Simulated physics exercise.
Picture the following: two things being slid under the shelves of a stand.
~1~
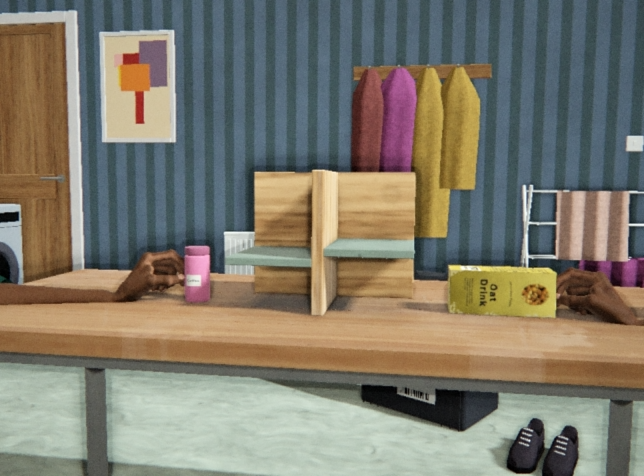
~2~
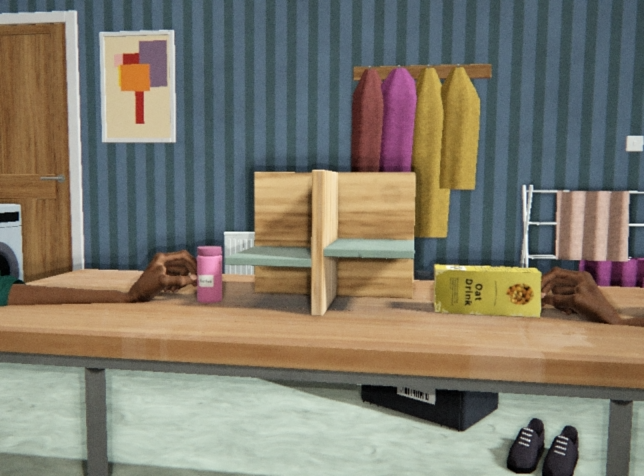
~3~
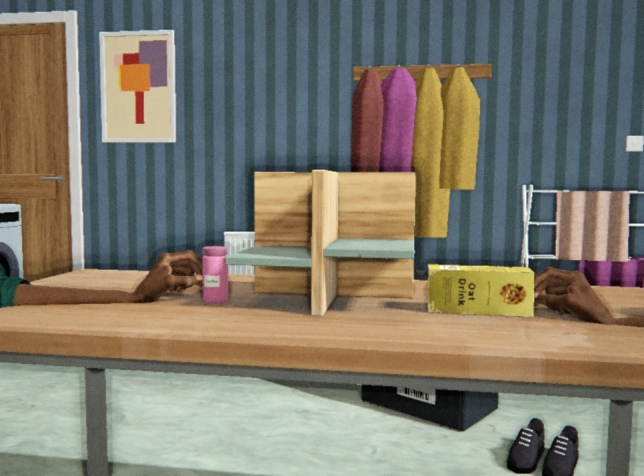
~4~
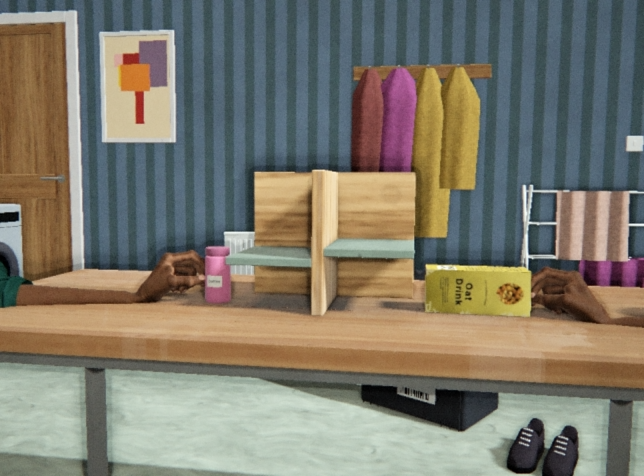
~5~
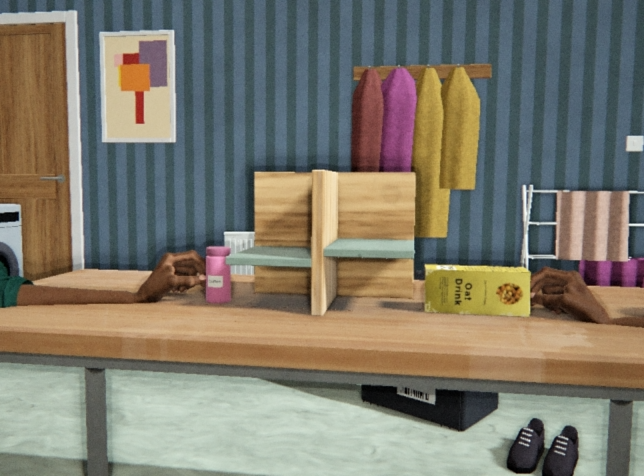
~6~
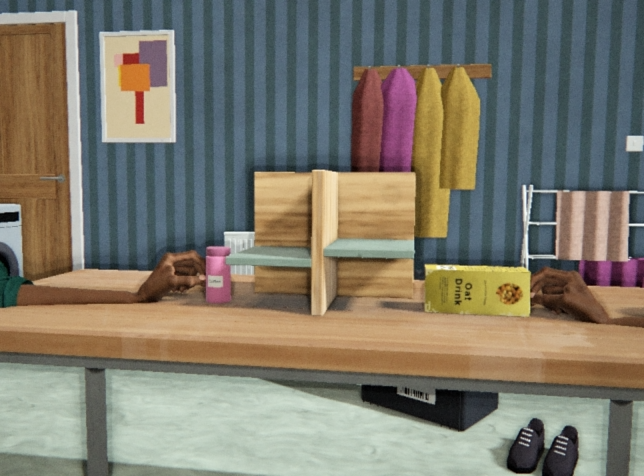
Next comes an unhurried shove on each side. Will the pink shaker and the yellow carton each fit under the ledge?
Pink shaker: Does not fit; yellow carton: Fits.
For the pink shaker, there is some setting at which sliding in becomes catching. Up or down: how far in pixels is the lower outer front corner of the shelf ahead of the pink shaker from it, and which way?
Move it up some 12 pixels and it switches.
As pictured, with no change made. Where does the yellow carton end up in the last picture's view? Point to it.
Looks like it settles somewhere around (387, 287).
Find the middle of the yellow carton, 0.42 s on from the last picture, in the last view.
Near (446, 289).
Then, 0.42 s after the last picture, pink shaker stopped at the opening near (229, 275); yellow carton sliding up to the opening near (446, 289).
At rest, the pink shaker is too tall, near (229, 275); the yellow carton clears the shelf, near (387, 287).
